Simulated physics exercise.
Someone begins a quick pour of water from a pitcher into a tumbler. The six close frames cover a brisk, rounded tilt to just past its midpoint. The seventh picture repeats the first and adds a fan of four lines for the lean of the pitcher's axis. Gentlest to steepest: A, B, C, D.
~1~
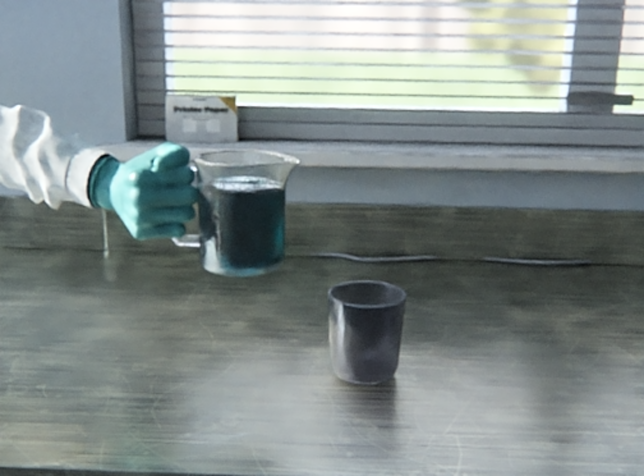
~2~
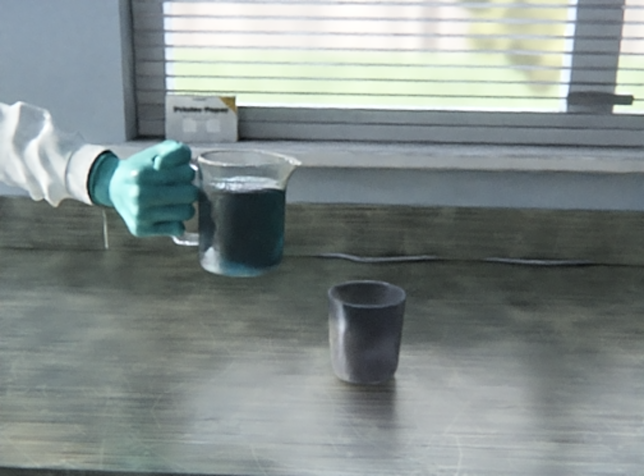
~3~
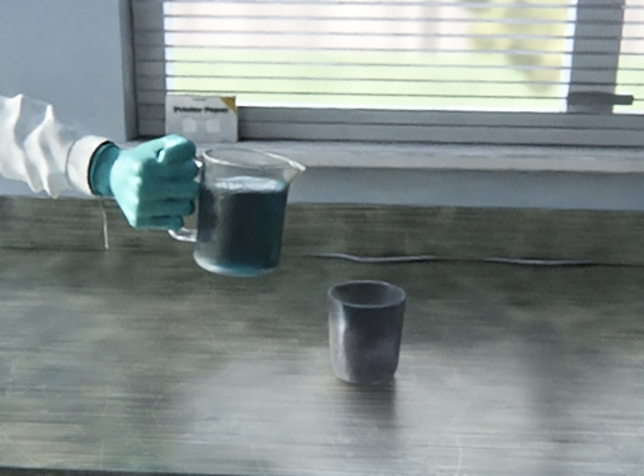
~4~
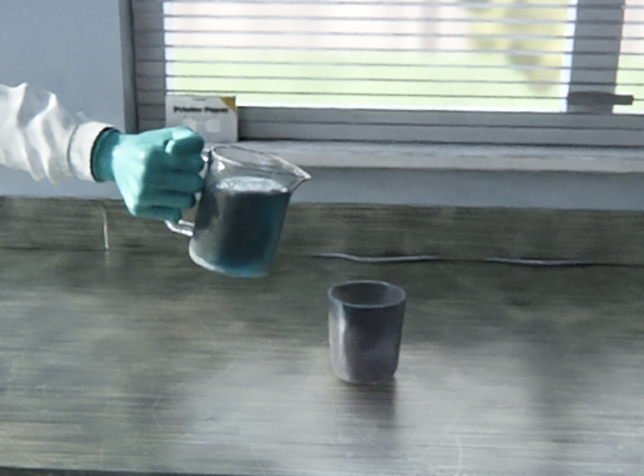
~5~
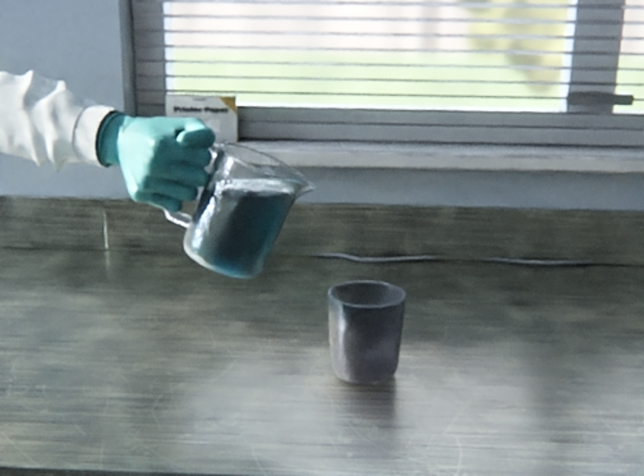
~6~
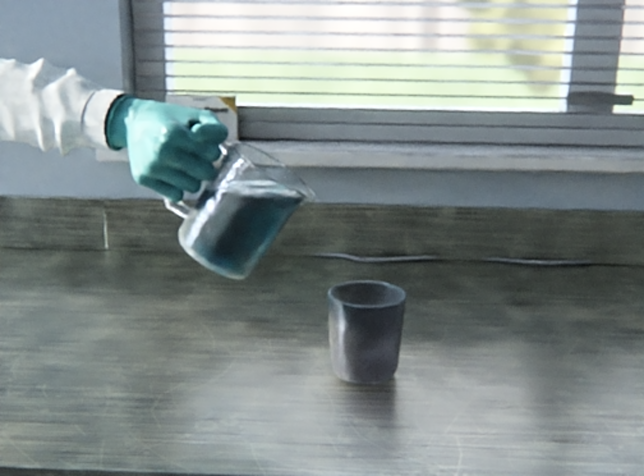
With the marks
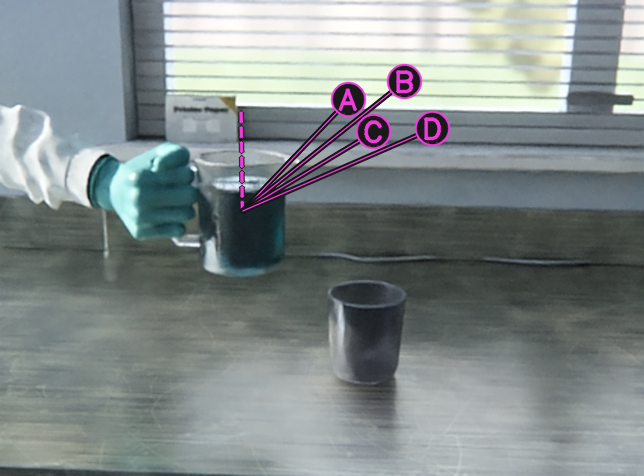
On a dark, streaked counter beneath a window with blinds, a teal-gloved hand holds a clear pitcher of bluish liquid upright, above and to the left of a small gray tumbler. The hand then tips the pitcher steadily rightward, its lip lowering toward the tumbler's side while the liquid stays inside.
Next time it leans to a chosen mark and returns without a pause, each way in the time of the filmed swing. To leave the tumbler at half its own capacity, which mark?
D beats the others.
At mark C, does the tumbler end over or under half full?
Under half.
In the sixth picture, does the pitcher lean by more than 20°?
Yes, it does.
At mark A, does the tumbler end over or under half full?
Under.
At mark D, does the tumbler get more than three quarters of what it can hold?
No, less.
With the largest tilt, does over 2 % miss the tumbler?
No.
On the marked copy, A at (336, 112); B at (391, 91); C at (359, 140); D at (416, 135).
With A, the tumbler ends with about 11 % of what it can hold.
With B, the tumbler ends with about 20 % of what it can hold.
With C, the tumbler ends with about 32 % of what it can hold.
With D, the tumbler ends with about 48 % of what it can hold.
